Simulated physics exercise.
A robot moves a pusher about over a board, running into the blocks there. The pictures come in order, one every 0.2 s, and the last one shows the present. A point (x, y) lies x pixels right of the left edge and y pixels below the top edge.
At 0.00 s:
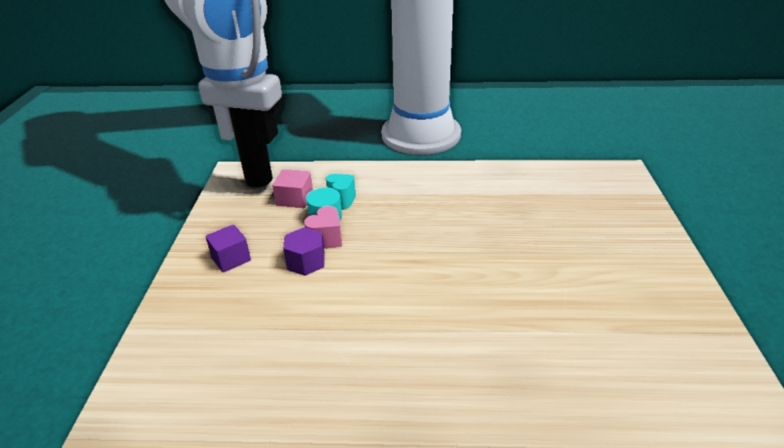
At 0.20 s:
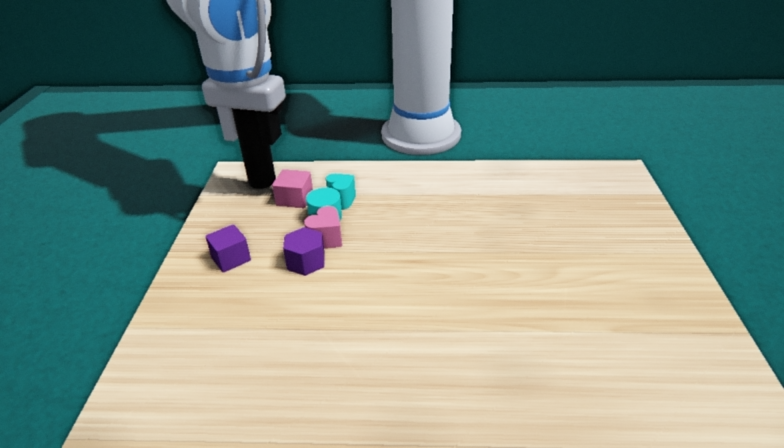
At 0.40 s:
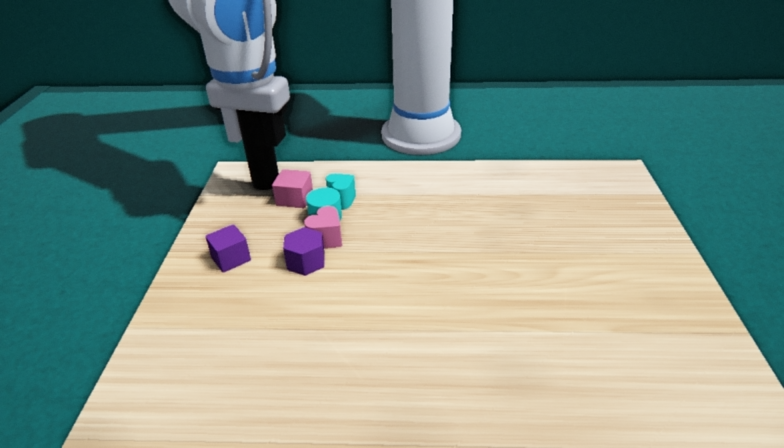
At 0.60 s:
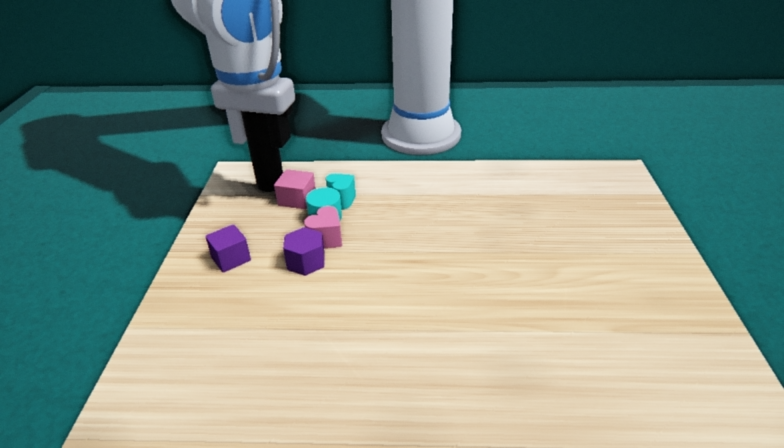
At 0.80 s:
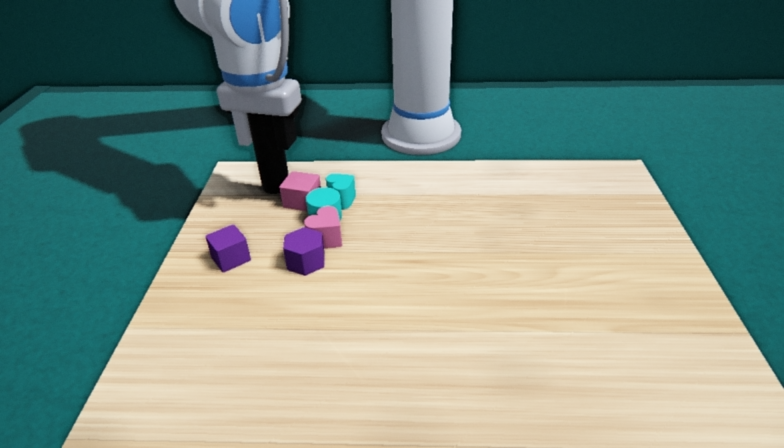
The footage shows a robot arm with a black pusher at the upper left of a wooden board, moving slightly right until it nudges a pink block a short way right, while the turquoise, purple and other pink blocks stay still.
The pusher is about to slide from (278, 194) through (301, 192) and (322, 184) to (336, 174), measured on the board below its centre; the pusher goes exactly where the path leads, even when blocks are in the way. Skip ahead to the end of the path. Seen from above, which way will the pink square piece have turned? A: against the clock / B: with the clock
Answer: B.
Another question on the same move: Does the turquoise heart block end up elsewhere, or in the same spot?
That one moves away.
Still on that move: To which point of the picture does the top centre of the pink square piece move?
The top centre is at (319, 183).
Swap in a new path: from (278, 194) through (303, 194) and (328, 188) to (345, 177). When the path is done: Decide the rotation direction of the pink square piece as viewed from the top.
It makes a clockwise turn.
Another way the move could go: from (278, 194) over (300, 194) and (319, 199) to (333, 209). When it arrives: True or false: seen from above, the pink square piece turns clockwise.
True - the claim holds.
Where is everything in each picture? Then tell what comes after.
Lower end of the pusher at (259, 180), tops of blocks, pink square piece at (292, 178), turquoise cylinder at (323, 196), pink heart block at (324, 218), turquoise heart block at (340, 180), in the first frame.
Pusher at (262, 181), blocks as before, in the second frame.
Pusher at (266, 183), blocks as before, in the third frame.
Pusher at (271, 184), pink square piece at (294, 178), in the fourth frame.
Pusher at (276, 186), pink square piece at (300, 180), turquoise cylinder at (323, 196), pink heart block at (324, 218), turquoise heart block at (340, 180), in the fifth frame.
What follows on the original path. One third of the way, pusher at (301, 184); pink square piece at (317, 183), turned 40° clockwise; turquoise cylinder at (329, 199); pink heart block at (327, 220), turned 20° clockwise; turquoise heart block at (355, 183), turned 30° anticlockwise.
Two thirds of the way, pusher at (321, 176); pink square piece at (319, 183), turned 50° clockwise; turquoise cylinder at (329, 200); pink heart block at (327, 220), turned 25° clockwise; turquoise heart block at (356, 183), turned 35° anticlockwise.
At the end, pusher at (336, 166); pink square piece at (319, 183), turned 50° clockwise; turquoise cylinder at (329, 200); pink heart block at (327, 220), turned 25° clockwise; turquoise heart block at (356, 183), turned 35° anticlockwise.
